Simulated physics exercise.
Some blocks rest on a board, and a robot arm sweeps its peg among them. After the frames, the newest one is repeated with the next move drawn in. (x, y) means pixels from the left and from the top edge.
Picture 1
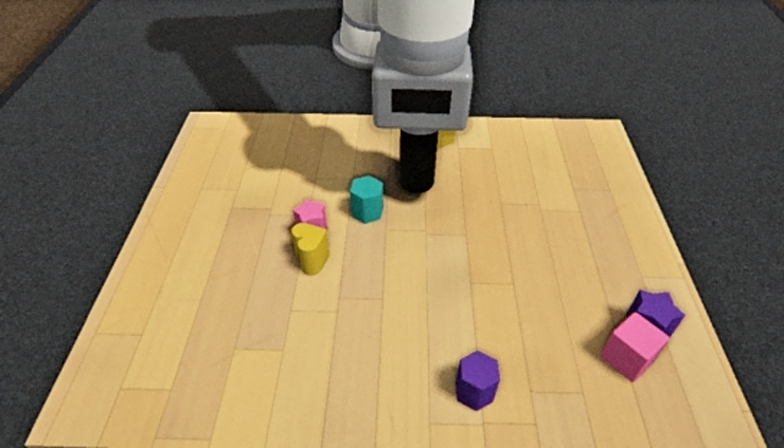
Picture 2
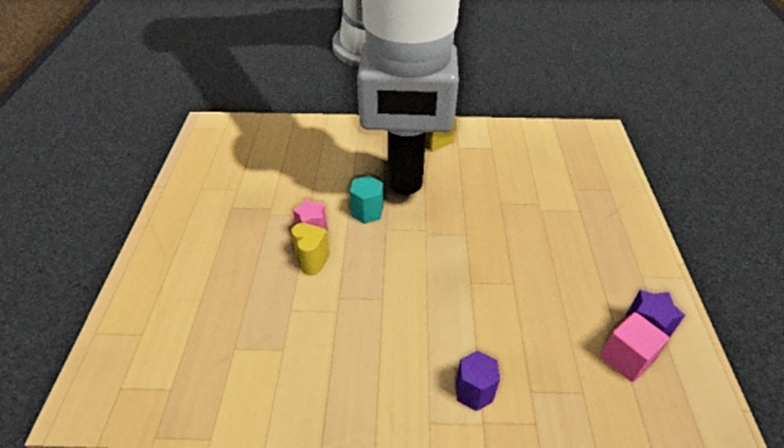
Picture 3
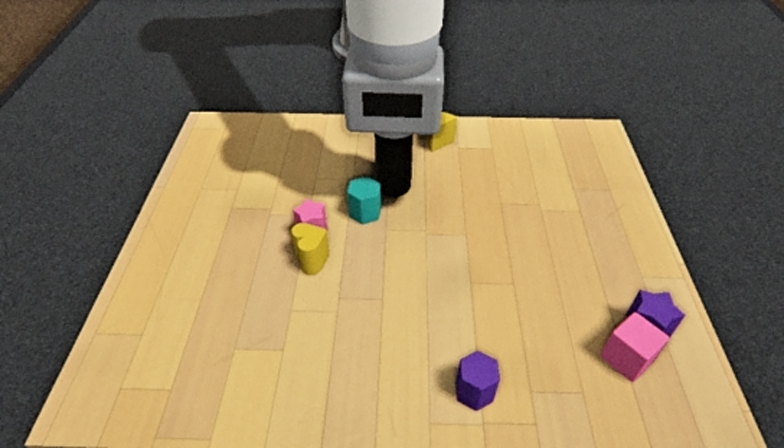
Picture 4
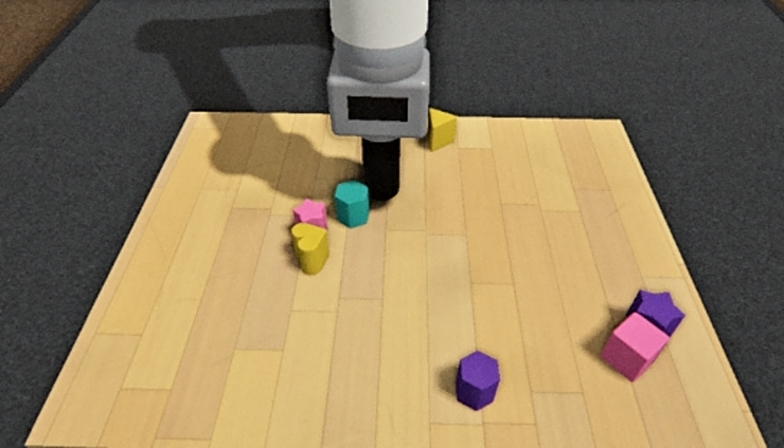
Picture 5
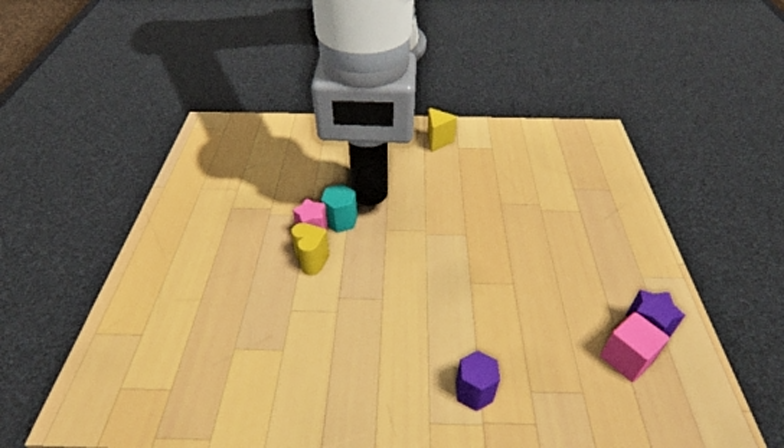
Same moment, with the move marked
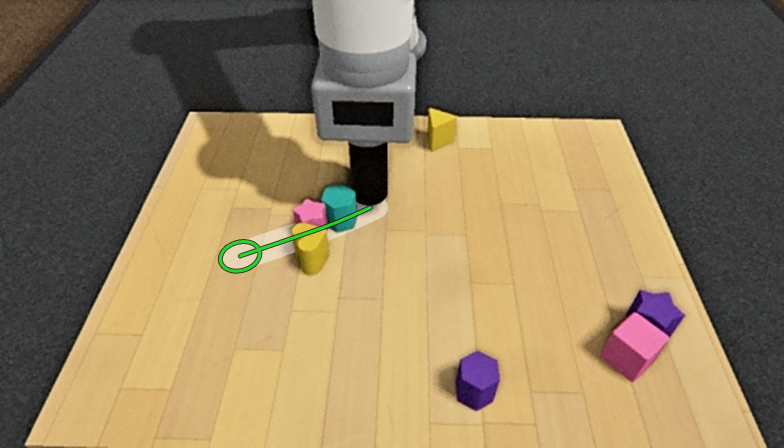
In the video, a robot arm moves its black peg left across a wooden board scattered with colourful blocks, then pushes the turquoise hexagon a short way left, close to the pink star and yellow heart.
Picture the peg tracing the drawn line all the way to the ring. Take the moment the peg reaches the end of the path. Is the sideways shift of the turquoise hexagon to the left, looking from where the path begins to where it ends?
No - that is not the case.
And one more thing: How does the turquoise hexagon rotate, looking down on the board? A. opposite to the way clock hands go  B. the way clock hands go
The one that fits is B, the way clock hands go.
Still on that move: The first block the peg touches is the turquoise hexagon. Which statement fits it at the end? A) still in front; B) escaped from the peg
Choice A: Still in front.
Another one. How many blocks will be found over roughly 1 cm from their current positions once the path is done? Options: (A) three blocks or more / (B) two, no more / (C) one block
Letter B.
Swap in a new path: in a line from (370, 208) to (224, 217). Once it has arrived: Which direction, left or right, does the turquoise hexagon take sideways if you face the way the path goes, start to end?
The left.
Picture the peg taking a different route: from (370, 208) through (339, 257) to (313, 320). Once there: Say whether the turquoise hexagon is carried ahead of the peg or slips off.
The peg passes it.
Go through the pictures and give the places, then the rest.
In the first picture, peg's lower end at (417, 183); yellow heart block at (308, 235); pink star at (310, 209); turquoise hexagon at (366, 186).
In the second picture, peg at (405, 184); blocks still.
In the third picture, peg at (393, 187); turquoise hexagon at (364, 187).
In the fourth picture, peg at (382, 190); turquoise hexagon at (351, 191).
In the fifth picture, peg at (370, 195); yellow heart block at (308, 235); pink star at (310, 209); turquoise hexagon at (339, 195).
Drawn move, from (370, 208) via (331, 225) and (287, 240), ending at (240, 256).
What follows on the original path. One third of the way, peg at (328, 212); pink star at (267, 222), turned 50° anticlockwise; turquoise hexagon at (292, 207), turned 35° clockwise.
Two thirds of the way, peg at (284, 227); yellow heart block at (304, 236), turned 20° anticlockwise; pink star at (225, 242), turned 70° anticlockwise; turquoise hexagon at (244, 221), turned 40° clockwise.
At the end, peg at (236, 243); yellow heart block at (304, 236), turned 20° anticlockwise; pink star at (203, 255), turned 115° anticlockwise; turquoise hexagon at (194, 233), turned 50° clockwise.
